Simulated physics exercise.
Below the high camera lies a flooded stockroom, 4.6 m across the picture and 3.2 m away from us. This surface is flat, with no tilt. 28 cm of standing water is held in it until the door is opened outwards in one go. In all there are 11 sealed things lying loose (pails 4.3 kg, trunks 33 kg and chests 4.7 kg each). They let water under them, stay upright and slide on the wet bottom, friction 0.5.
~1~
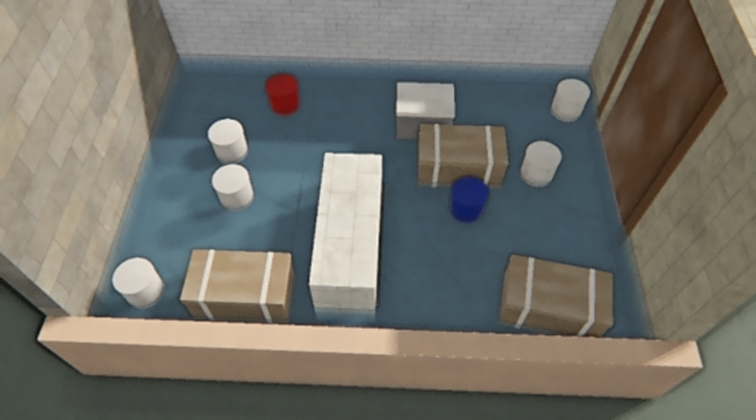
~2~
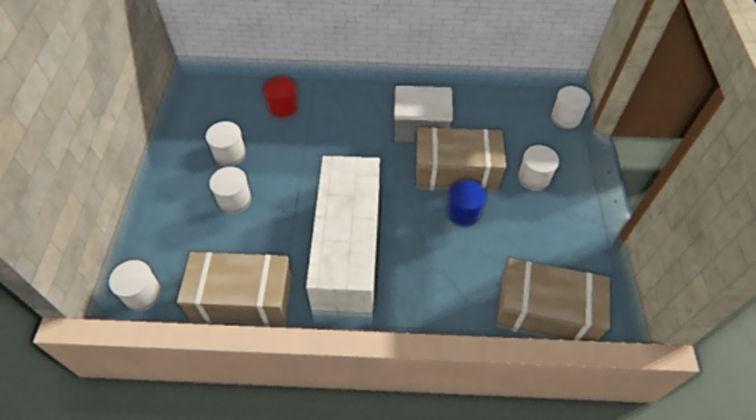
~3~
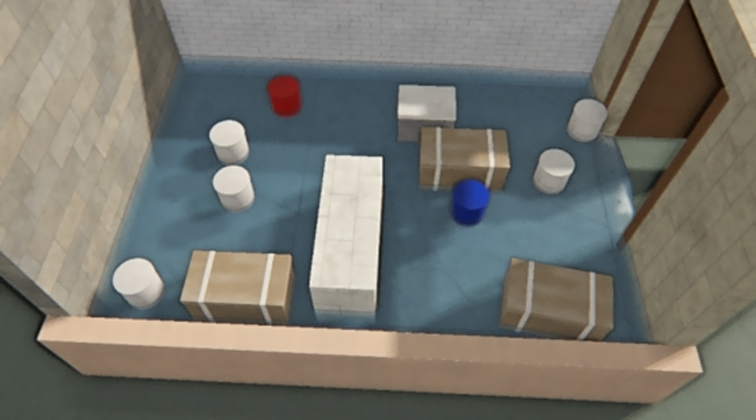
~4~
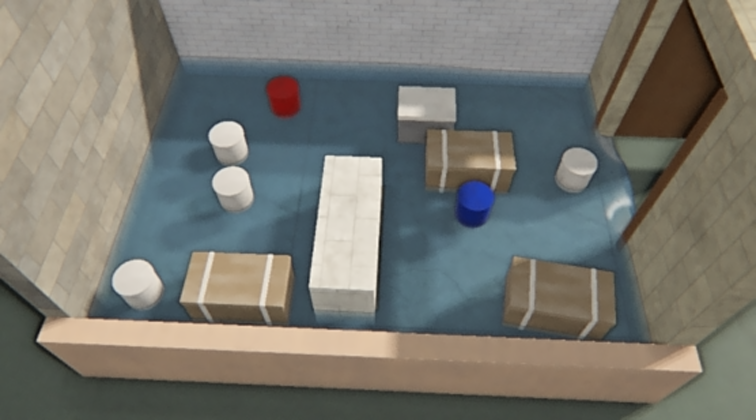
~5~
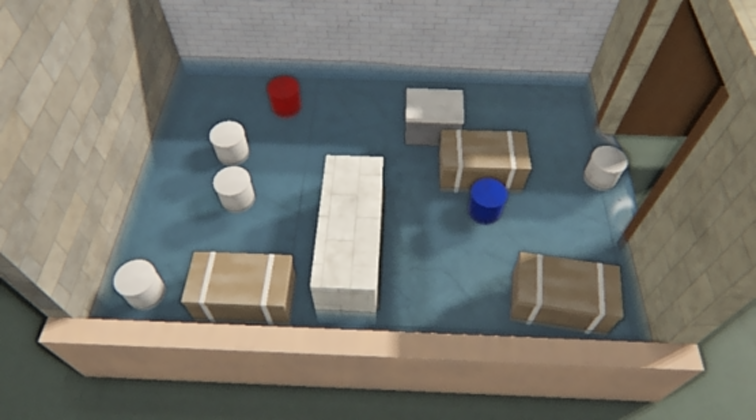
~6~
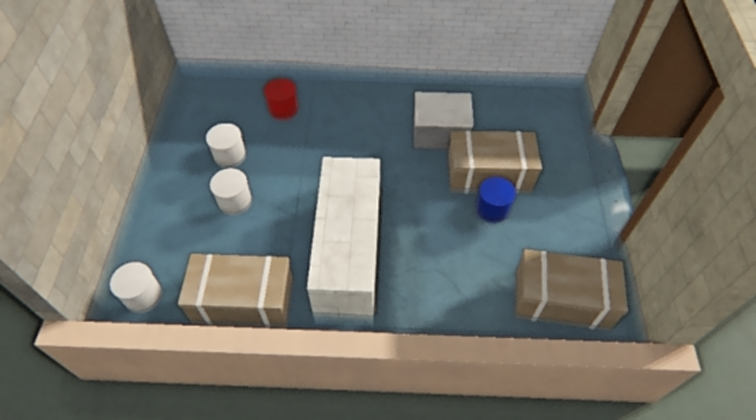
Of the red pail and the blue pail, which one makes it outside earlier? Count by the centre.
The blue one makes it out earlier.
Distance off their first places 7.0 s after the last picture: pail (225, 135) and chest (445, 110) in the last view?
Log: Item 1 at 120 cm, item 2 gone out.
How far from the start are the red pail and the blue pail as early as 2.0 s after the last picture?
I'd guess about 50 cm and 100 cm by that point.
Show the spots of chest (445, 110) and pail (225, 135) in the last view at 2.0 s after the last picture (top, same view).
Approx. (513, 119); approx. (258, 131).
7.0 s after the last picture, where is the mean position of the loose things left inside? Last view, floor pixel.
Somewhere near (320, 198).
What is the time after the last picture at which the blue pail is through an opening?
Near 3.0 s.
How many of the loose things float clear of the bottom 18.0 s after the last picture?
2 of them.
Then, 2.0 s after the last picture the red pail is near (333, 90), 0.5 m from its start, afloat; the blue pail is near (573, 196), 1.0 m from its start, afloat; 2 of 11 are out; 9 afloat.
Then, 7.0 s after the last picture the red pail is near (465, 105), 1.9 m from its start, afloat; the blue pail has gone out (2.9 s after the last picture); 6 of 11 are out; 5 afloat.
Then, 14.0 s after the last picture the red pail has gone out (10.8 s after the last picture); the blue pail has gone out (2.9 s after the last picture); 7 of 11 are out; 4 afloat.
Then, 18.0 s after the last picture the red pail has gone out (10.8 s after the last picture); the blue pail has gone out (2.9 s after the last picture); 9 of 11 are out; 2 afloat.
